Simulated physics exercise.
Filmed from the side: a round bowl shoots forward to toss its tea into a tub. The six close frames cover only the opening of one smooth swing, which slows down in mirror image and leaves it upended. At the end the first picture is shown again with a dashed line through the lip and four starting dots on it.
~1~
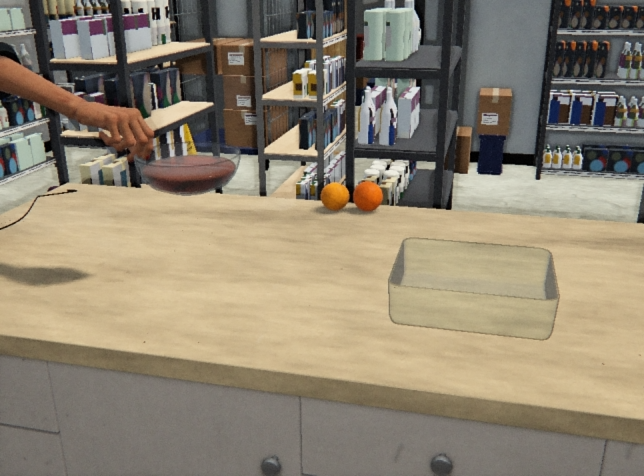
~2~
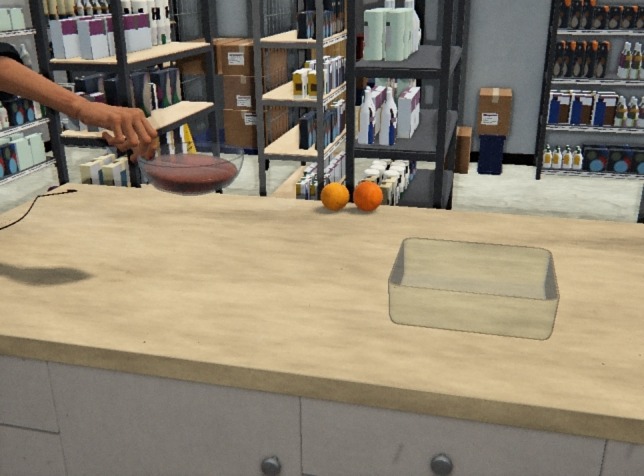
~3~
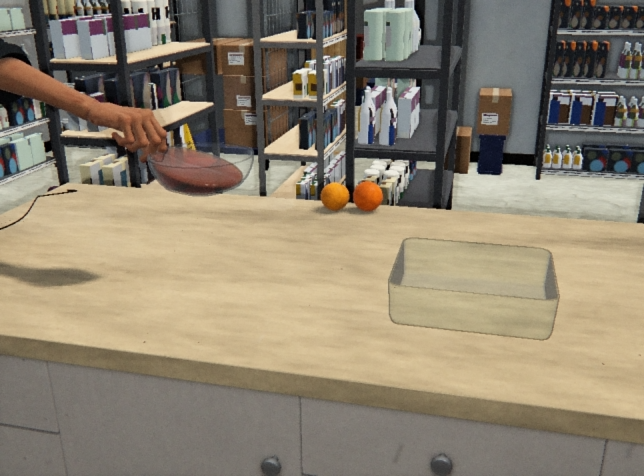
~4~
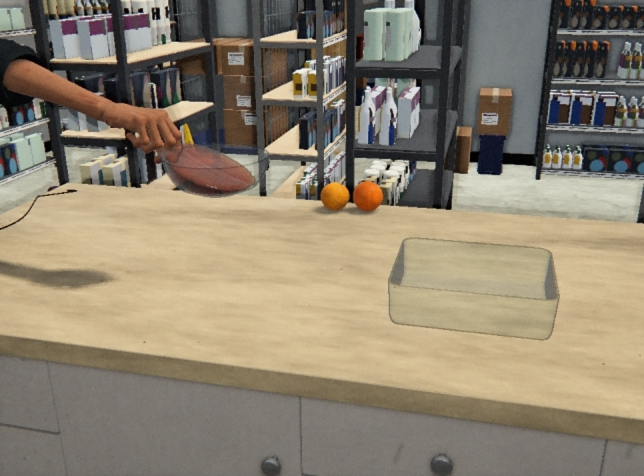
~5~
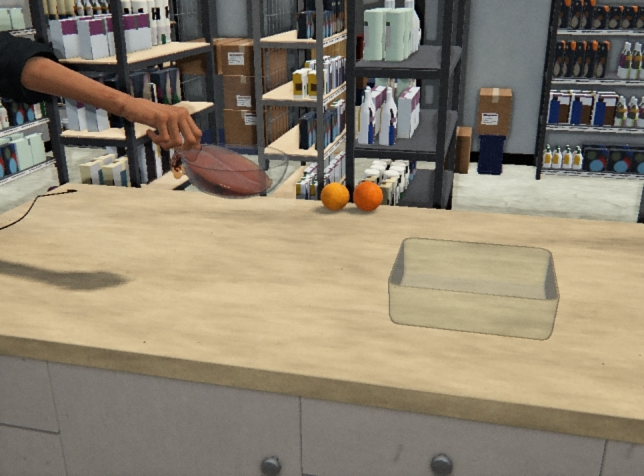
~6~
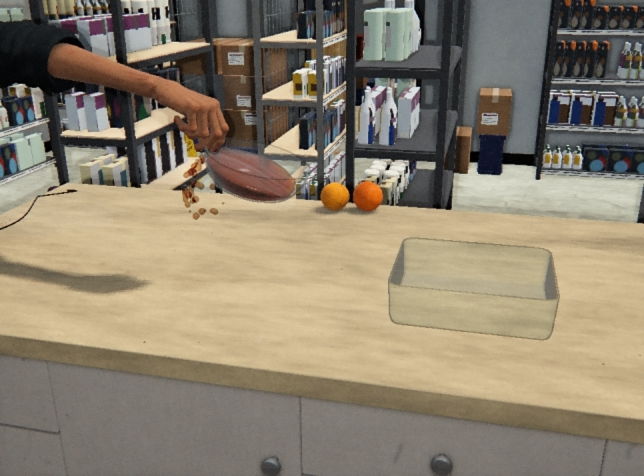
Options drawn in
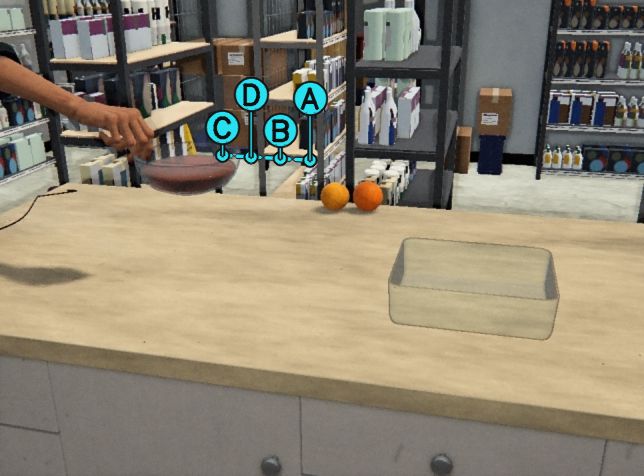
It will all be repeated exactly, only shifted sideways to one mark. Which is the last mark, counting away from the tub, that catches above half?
Go for D.
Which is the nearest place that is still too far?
Here it is place C.
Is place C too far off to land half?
Yes.
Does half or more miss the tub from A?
No, not at all.
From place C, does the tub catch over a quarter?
Yes, it does.
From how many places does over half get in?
Three of them.
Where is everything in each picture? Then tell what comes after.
Upright, lip at (235, 156); tub from (389, 320) to (552, 338); nothing has left yet.
Upright, lip at (239, 156); nothing has left yet.
Upright, lip at (249, 156); nothing has left yet.
Upright, lip at (265, 157); tea is over the rim, down to (167, 156).
Tipped about 3°, lip at (285, 161); tea is over the rim, down to (183, 175).
Tipped about 15°, lip at (307, 173); tea is over the rim, down to (199, 215).
On the marked copy, A at (310, 160); B at (280, 158); C at (222, 155); D at (251, 156).
With A, about 75 % lands in the tub, 10 % falls short and 15 % goes beside or beyond.
With B, about 65 % lands in the tub, 12 % falls short and 23 % goes beside or beyond.
With C, about 34 % lands in the tub, 60 % falls short and 7 % goes beside or beyond.
With D, about 61 % lands in the tub, 25 % falls short and 14 % goes beside or beyond.
